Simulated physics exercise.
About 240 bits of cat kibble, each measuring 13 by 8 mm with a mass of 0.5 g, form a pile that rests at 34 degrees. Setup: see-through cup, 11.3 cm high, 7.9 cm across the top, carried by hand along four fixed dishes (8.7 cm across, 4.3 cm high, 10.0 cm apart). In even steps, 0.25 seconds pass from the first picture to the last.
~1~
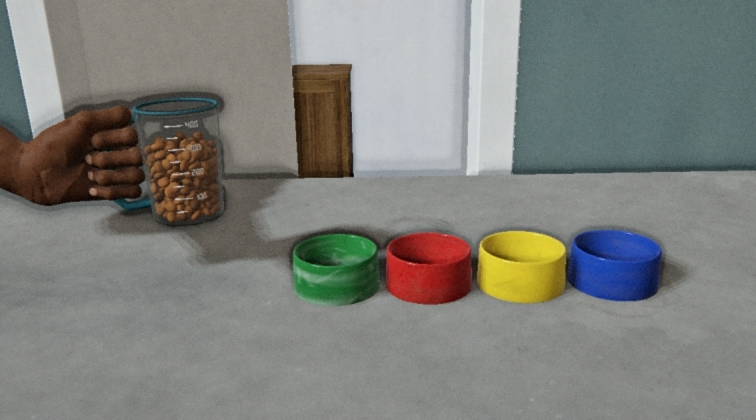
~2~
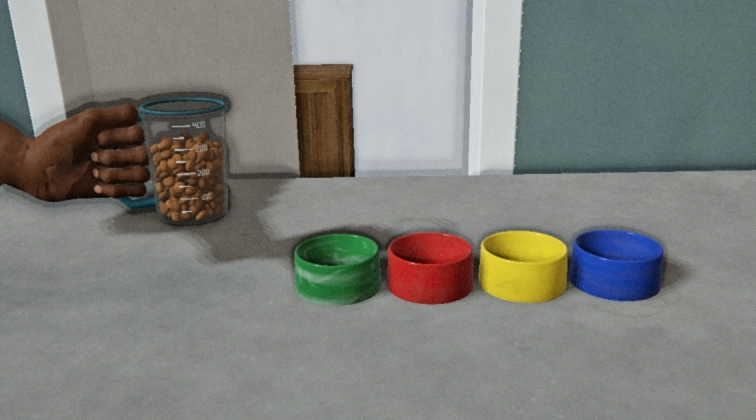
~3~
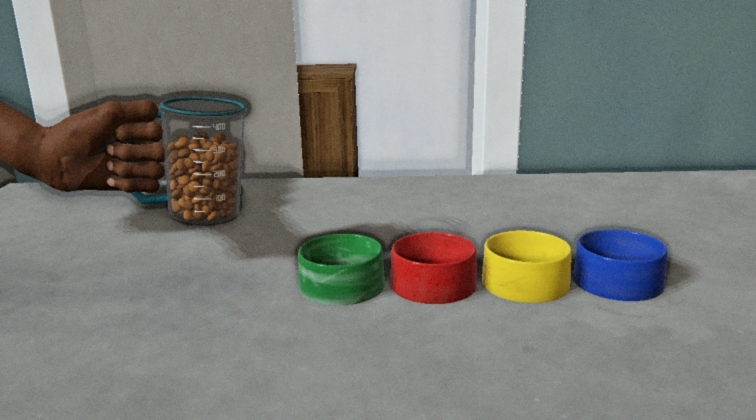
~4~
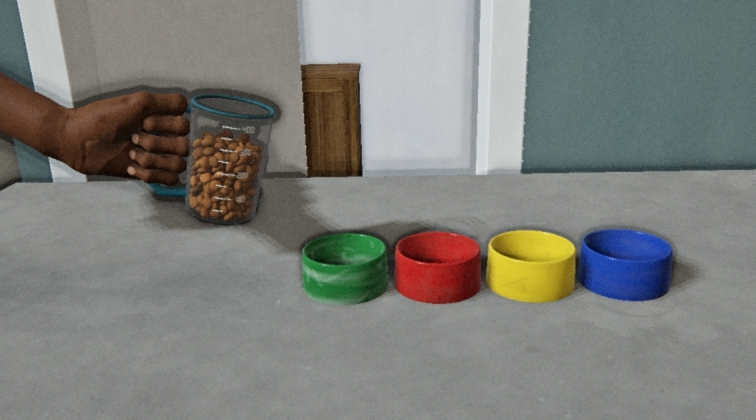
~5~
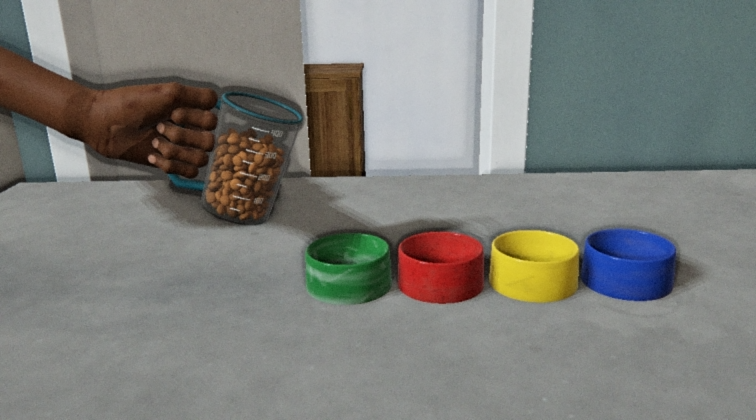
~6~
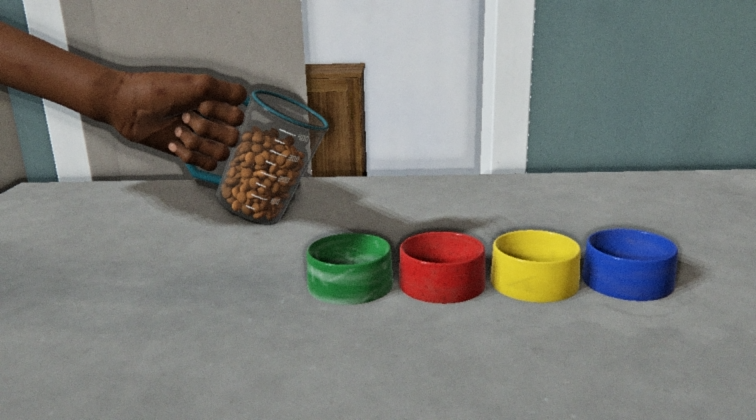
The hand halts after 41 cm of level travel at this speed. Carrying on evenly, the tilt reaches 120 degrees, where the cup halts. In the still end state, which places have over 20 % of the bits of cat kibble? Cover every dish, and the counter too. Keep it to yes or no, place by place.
Place by place: Red no, blue yes, green no, yellow no, counter yes.
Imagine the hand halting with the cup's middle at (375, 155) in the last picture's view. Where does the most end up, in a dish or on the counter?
Result: Biggest portion at red.
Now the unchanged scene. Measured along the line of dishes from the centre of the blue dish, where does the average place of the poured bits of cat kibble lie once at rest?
Roughly 4 cm to the right.
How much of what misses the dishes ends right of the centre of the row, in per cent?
The answer is some 100 per cent.
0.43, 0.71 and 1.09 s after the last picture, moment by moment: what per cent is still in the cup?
At the three moments: 100, 80 and 0 percent.
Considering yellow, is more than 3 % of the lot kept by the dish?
With yellow the answer is affirmative.
Then, 0.43 s after the last picture, tilt 88 degrees; cup holds 100 %.
Then, 0.71 s after the last picture, tilt 120 degrees; cup holds 80 %, blue 5 %, yellow 10 %.
Then, 1.09 s after the last picture, tilt 120 degrees; cup holds 0 %, blue 55 %, yellow 10 %.
In the end, red 0 %, blue 50 %, green 0 %, yellow 10 %, counter 40 %.
